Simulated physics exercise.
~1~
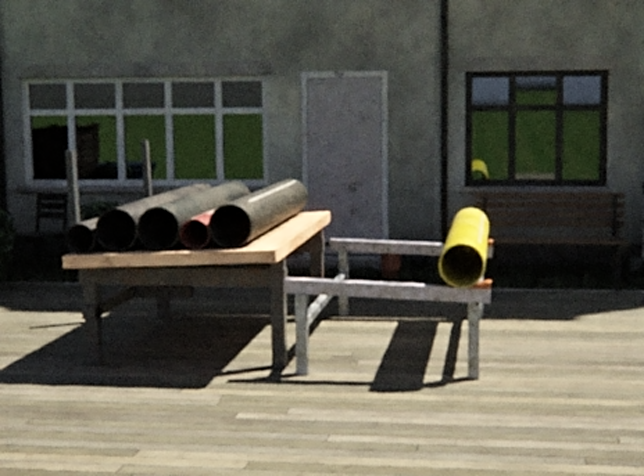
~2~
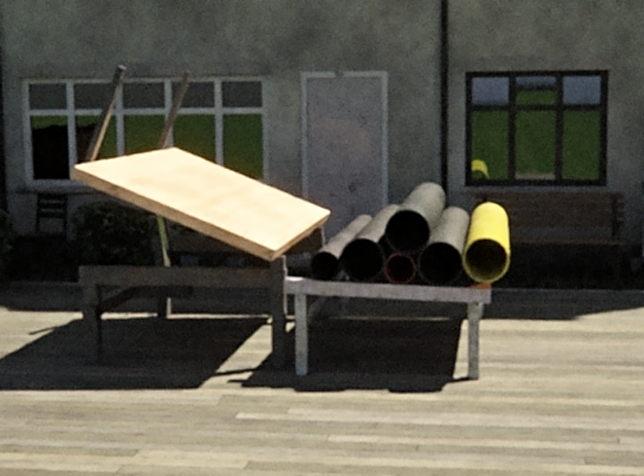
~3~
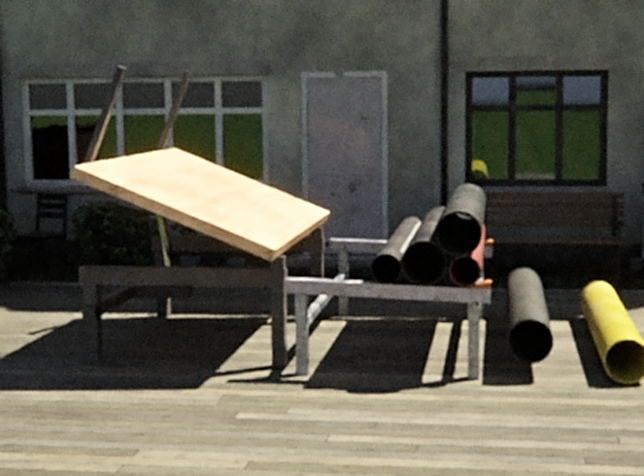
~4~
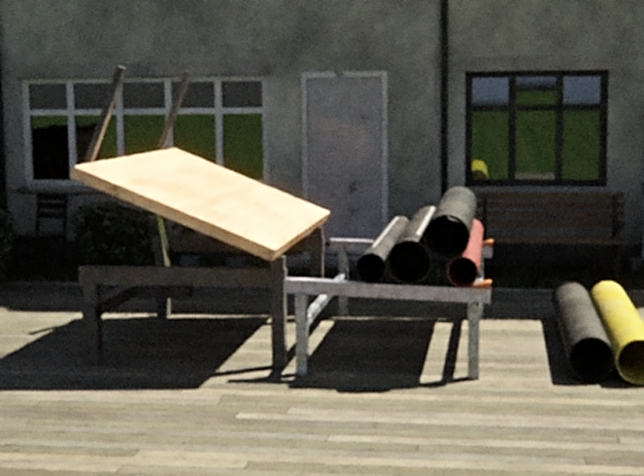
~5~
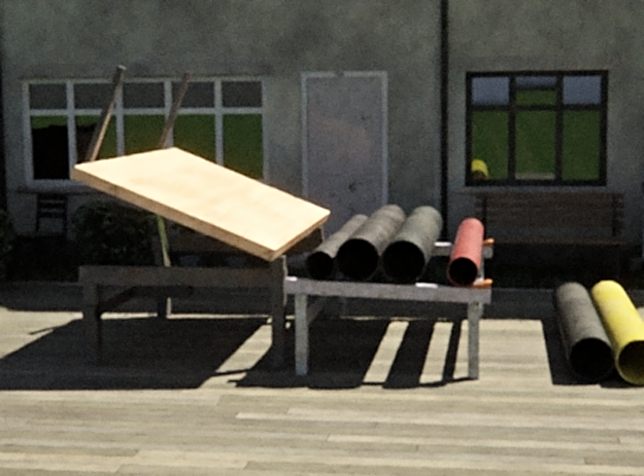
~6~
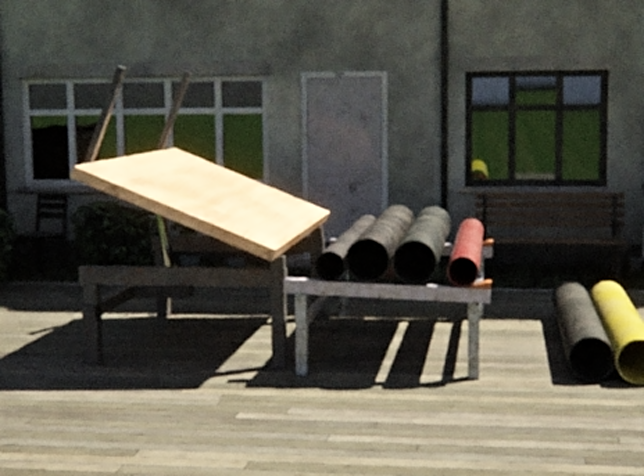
To begin with, dark pipes and a red one lie on a wooden deck at the left, while a yellow pipe rests near the right end of the lower rails. The deck tips up at its left side, and the pipes roll down to the right, bunching against the yellow one. Yellow and one dark pipe go over the end stop and drop to the ground, where the dark one rolls up beside yellow. On the rails, a dark pipe perched on the others settles down among them. Finally, red rests still near the stop, with three dark pipes to its left.
